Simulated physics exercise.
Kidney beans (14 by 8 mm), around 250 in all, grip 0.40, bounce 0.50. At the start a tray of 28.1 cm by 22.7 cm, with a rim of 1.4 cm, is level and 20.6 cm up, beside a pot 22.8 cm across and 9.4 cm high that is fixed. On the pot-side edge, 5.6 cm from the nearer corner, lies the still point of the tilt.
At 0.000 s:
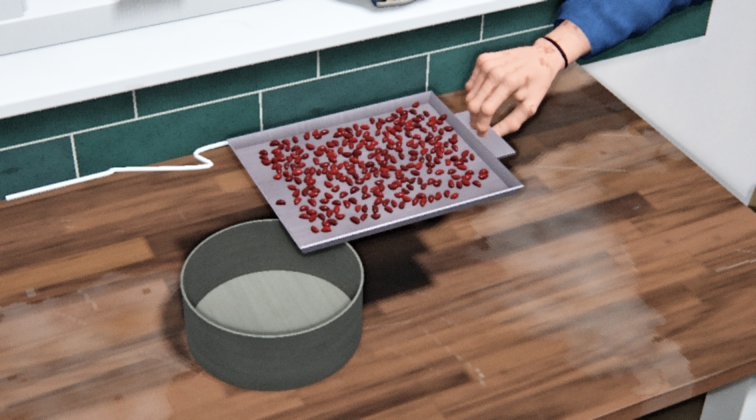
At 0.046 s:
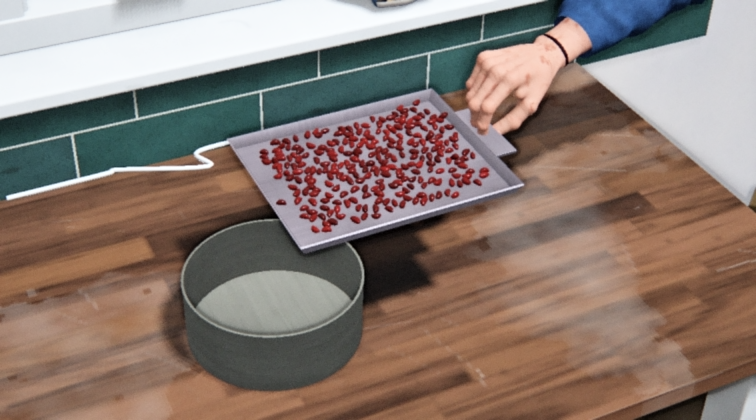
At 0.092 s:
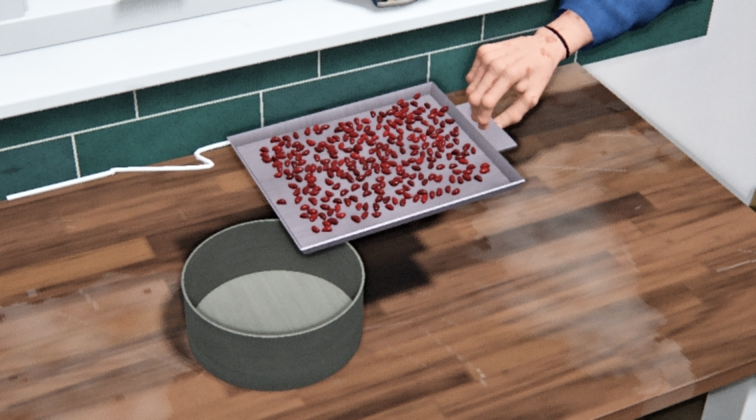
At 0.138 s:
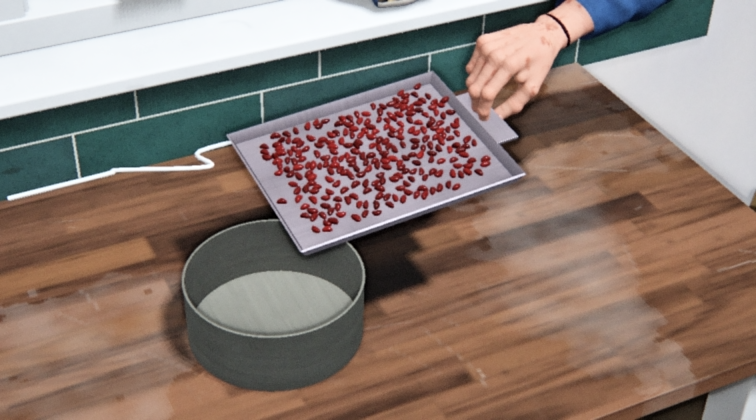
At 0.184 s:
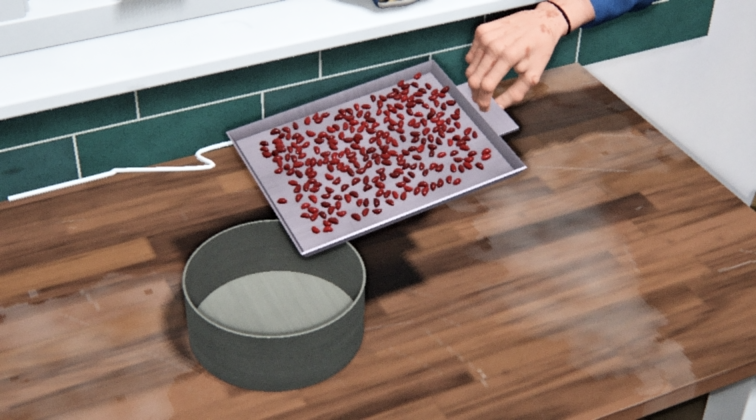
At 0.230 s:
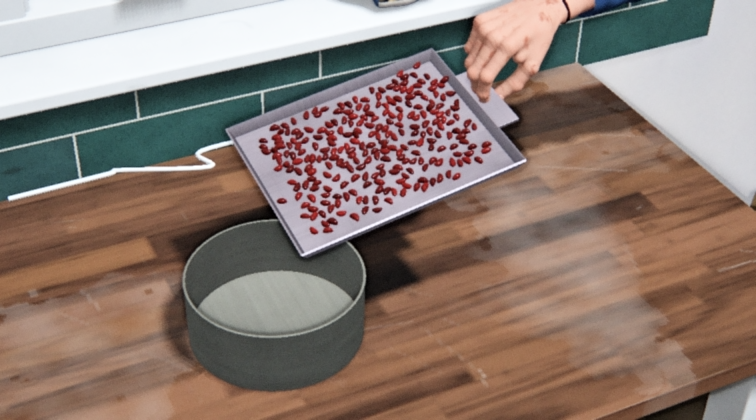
A hand gradually raises the right side of a gray tray of scattered red beans.
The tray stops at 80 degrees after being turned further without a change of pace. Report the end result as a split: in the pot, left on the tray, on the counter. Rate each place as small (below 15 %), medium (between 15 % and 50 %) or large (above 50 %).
Pot - medium; tray - small; counter - large.
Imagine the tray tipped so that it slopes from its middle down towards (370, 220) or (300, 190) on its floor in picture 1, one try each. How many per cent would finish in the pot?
That would be close to 20 per cent, then close to 80 per cent.
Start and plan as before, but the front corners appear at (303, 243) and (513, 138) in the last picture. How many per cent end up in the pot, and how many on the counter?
Pot 70, counter 30.
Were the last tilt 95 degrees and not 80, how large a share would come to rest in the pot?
Estimated share: About 35 %.
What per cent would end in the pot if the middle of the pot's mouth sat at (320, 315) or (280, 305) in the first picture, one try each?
About 95 and 95 per cent.
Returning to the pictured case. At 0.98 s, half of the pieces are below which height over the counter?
About 10 cm.
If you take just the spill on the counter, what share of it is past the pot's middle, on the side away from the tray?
Share: Close to 80 %.
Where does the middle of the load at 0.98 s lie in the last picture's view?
Estimated centre of load: Around (282, 325).
Then, at 0.68 s, tilt 45 degrees; the tray holds 100 %, the pot 0 %.
Then, at 0.98 s, tilt 66 degrees; the tray holds 25 %, the pot 15 %.
After 1.38 s, tilt 80 degrees; the tray holds 0 %, the pot 30 %.
By 2.5 s all is still; pot 30 %, tray 0 %, counter 70 %.
